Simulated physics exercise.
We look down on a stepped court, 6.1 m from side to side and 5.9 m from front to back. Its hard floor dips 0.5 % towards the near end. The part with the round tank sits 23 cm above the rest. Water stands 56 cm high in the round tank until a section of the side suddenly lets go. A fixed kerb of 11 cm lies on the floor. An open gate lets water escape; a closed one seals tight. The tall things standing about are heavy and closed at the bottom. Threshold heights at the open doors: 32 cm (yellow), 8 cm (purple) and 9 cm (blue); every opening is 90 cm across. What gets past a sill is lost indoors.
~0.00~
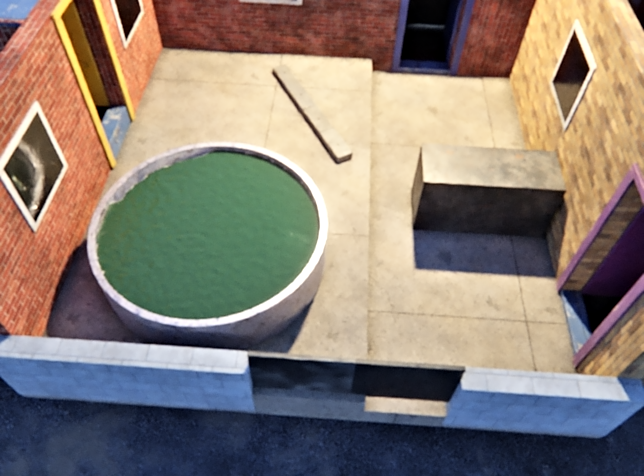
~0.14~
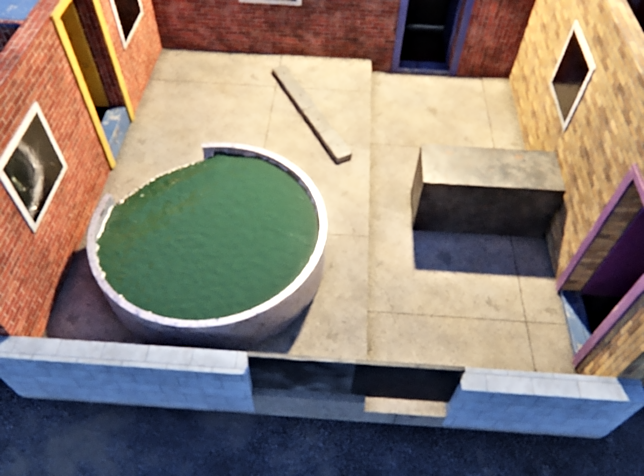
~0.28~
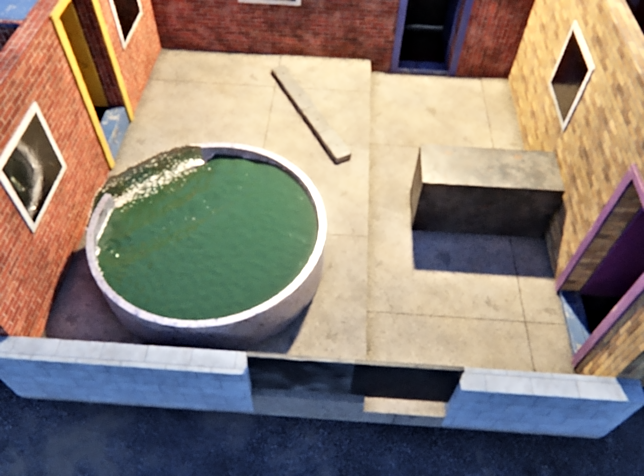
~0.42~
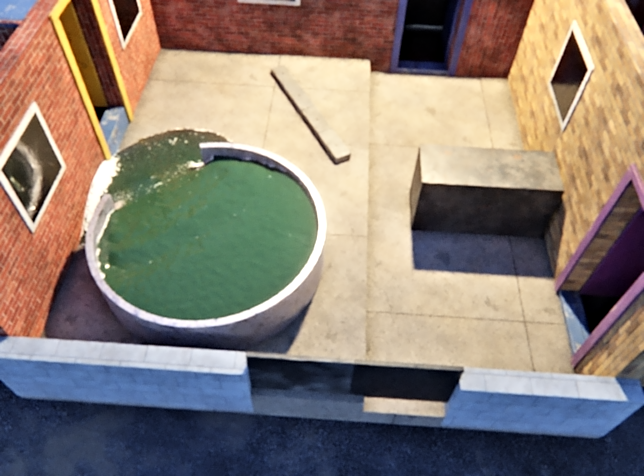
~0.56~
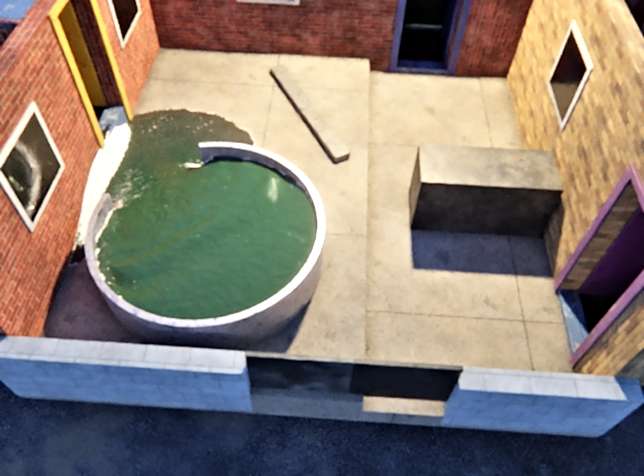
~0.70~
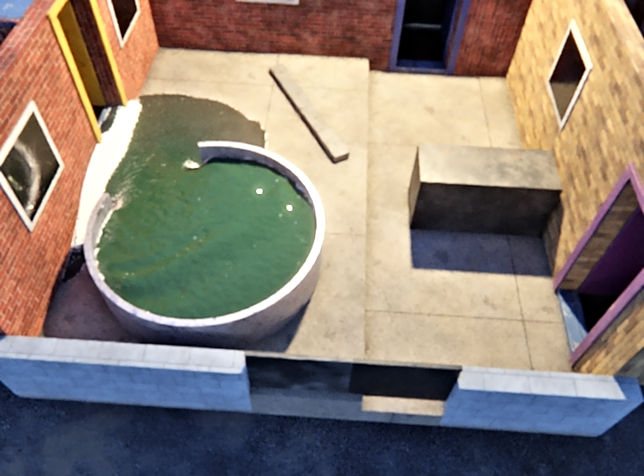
Green water pouring through a gap in a round tank's upper-left rim, spreading across the pale courtyard floor beside a brick wall.
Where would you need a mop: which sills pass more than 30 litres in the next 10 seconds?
The water let in: At the yellow door it stays under the limit; at the purple door it does not reach the limit; at the blue door it stays under the limit.
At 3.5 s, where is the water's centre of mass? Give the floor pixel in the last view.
Around (213, 174).
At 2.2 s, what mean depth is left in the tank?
Roughly 33 cm on average.
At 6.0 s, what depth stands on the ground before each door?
Depths in cm: Yellow 12, purple 2, blue 3.
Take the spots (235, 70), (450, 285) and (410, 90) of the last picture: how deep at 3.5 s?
About 25, 0 and 4 cm.
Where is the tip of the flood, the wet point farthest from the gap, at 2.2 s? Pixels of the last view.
Around (335, 61).
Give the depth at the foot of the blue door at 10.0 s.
Some 10.5 cm.
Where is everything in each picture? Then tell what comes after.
The first picture shows still water, 56 cm deep, in the round tank at (211, 226).
In the second picture, water pours out at (159, 186) and has run 0.8 m, to (214, 174); deepest outside 28 cm, 56 cm at the round tank's back.
In the third picture, water pours out at (159, 189) and has run 1.0 m, to (210, 153); deepest outside 28 cm, 56 cm at the round tank's back.
In the fourth picture, water pours out at (158, 190) and has run 1.3 m, to (210, 136); deepest outside 29 cm, 56 cm at the round tank's back.
In the fifth picture, water pours out at (157, 189) and has run 1.7 m, to (181, 112); deepest outside 45 cm, 56 cm at the round tank's back.
In the sixth picture, the front is at (138, 99), 2.1 m from the gap at (157, 189); 3.5 m2 of floor is under water; 56 cm left at the back of the round tank.
After 1.4 s water covers 20 % of the floor and is deepest (42 cm) near (101, 188); yellow door 31 cm at the sill, 2 L in, purple door not reached, blue door not reached.
After 2.2 s water covers 25 % of the floor and is deepest (42 cm) near (158, 51); yellow door 29 cm at the sill, 3 L in, purple door not reached, blue door not reached.
After 3.5 s water covers 50 % of the floor and is deepest (30 cm) near (153, 63); yellow door 18 cm at the sill, 4 L in, purple door not reached, blue door 4 cm at the sill, 0 L in.
After 6.0 s water covers 90 % of the floor and is deepest (20 cm) near (158, 51); yellow door 12 cm at the sill, 4 L in, purple door 2 cm at the sill, 0 L in, blue door 3 cm at the sill, 0 L in.
After 10.0 s water covers 95 % of the floor and is deepest (18 cm) near (374, 389); yellow door 10 cm at the sill, 4 L in, purple door 12 cm at the sill, 9 L in, blue door 11 cm at the sill, 4 L in.
